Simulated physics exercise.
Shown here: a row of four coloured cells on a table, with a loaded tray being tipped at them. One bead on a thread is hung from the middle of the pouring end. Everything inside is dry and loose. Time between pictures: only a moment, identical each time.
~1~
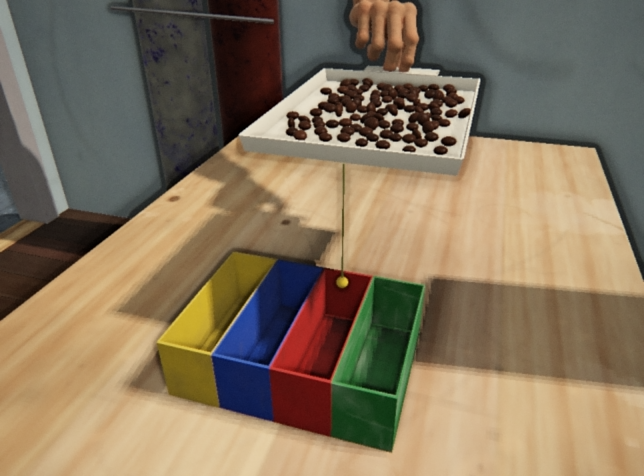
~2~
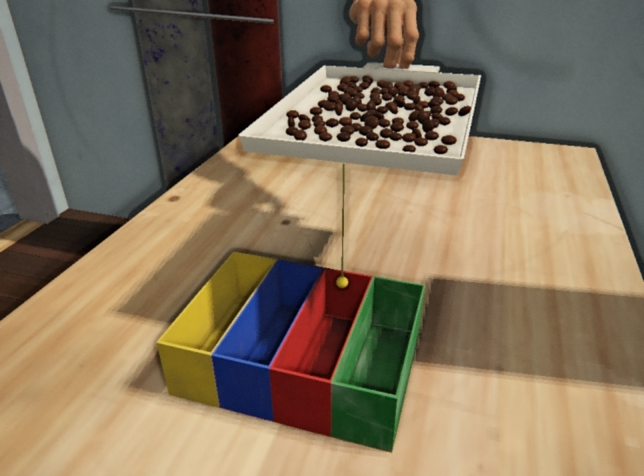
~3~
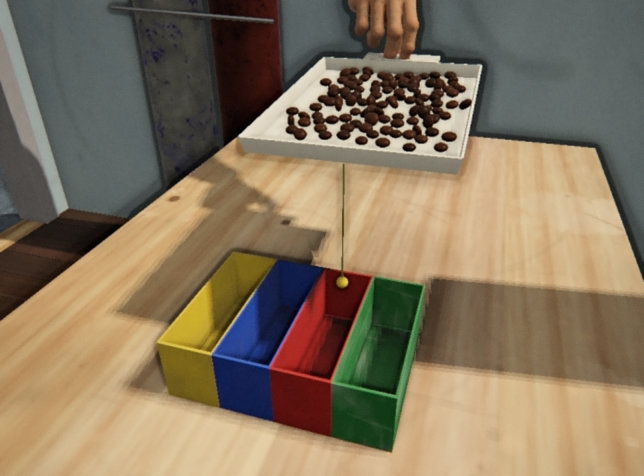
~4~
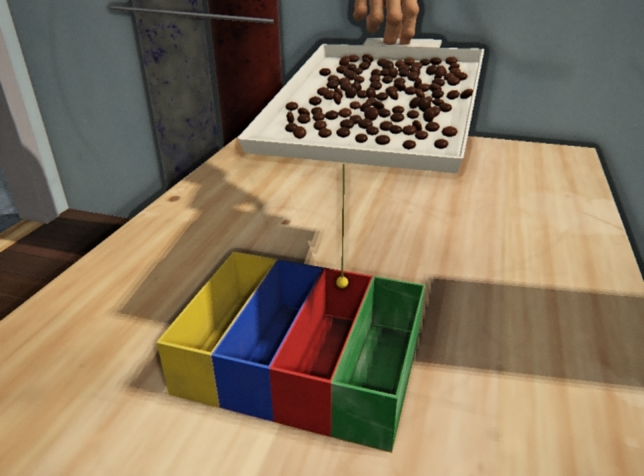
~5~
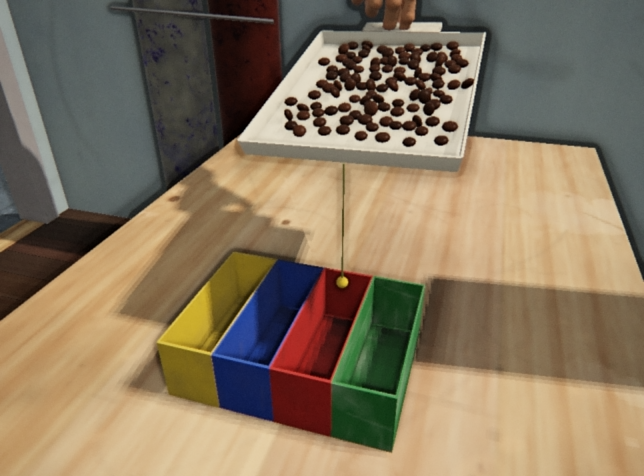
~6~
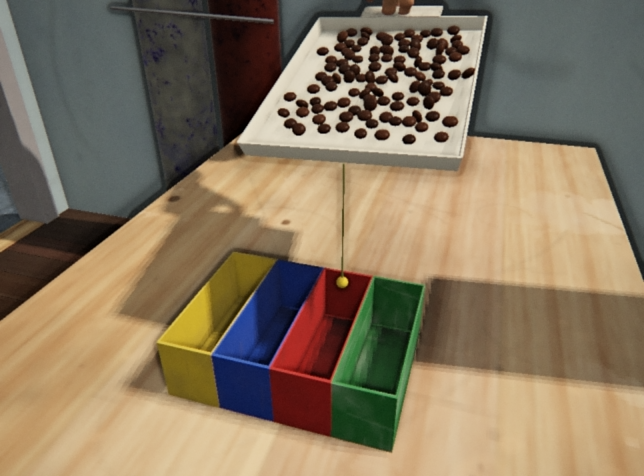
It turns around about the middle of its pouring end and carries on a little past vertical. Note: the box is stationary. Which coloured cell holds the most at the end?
The blue cell holds the most.
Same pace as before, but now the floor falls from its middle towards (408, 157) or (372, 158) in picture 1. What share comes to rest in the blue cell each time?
In turn, 0 percent and then 10 percent.
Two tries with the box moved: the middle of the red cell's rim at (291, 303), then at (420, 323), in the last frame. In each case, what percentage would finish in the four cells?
Close to 80 per cent, followed by close to 50 per cent.
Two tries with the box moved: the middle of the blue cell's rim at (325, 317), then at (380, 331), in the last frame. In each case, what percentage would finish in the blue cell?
Trial 1 30%, trial 2 20%.
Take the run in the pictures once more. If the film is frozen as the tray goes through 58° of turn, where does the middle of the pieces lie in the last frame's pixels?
Close to (322, 127).
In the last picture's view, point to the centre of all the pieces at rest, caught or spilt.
Near (285, 367), more or less.
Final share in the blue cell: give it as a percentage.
Result: Around 40 in a hundred.
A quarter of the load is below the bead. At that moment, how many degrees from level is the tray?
About 80 degrees.
Just after the last frame, tray tipped steeply; almost all on the tray; just a few falling or outside the box.
A moment on, tray tipped right over; roughly a third on the tray; roughly a quarter in the blue cell; about a tenth in the red cell; about a tenth in the yellow cell; about a tenth in the green cell; about a tenth falling or outside the box.
Further on, tray tipped past a quarter turn; roughly half in the blue cell; roughly a quarter in the red cell; about a tenth in the green cell; about a tenth in the yellow cell; just a few falling or outside the box.
When it is over, tray tipped past a quarter turn; roughly half in the blue cell; roughly a quarter in the red cell; about a tenth in the green cell; about a tenth in the yellow cell; just a few outside the box.
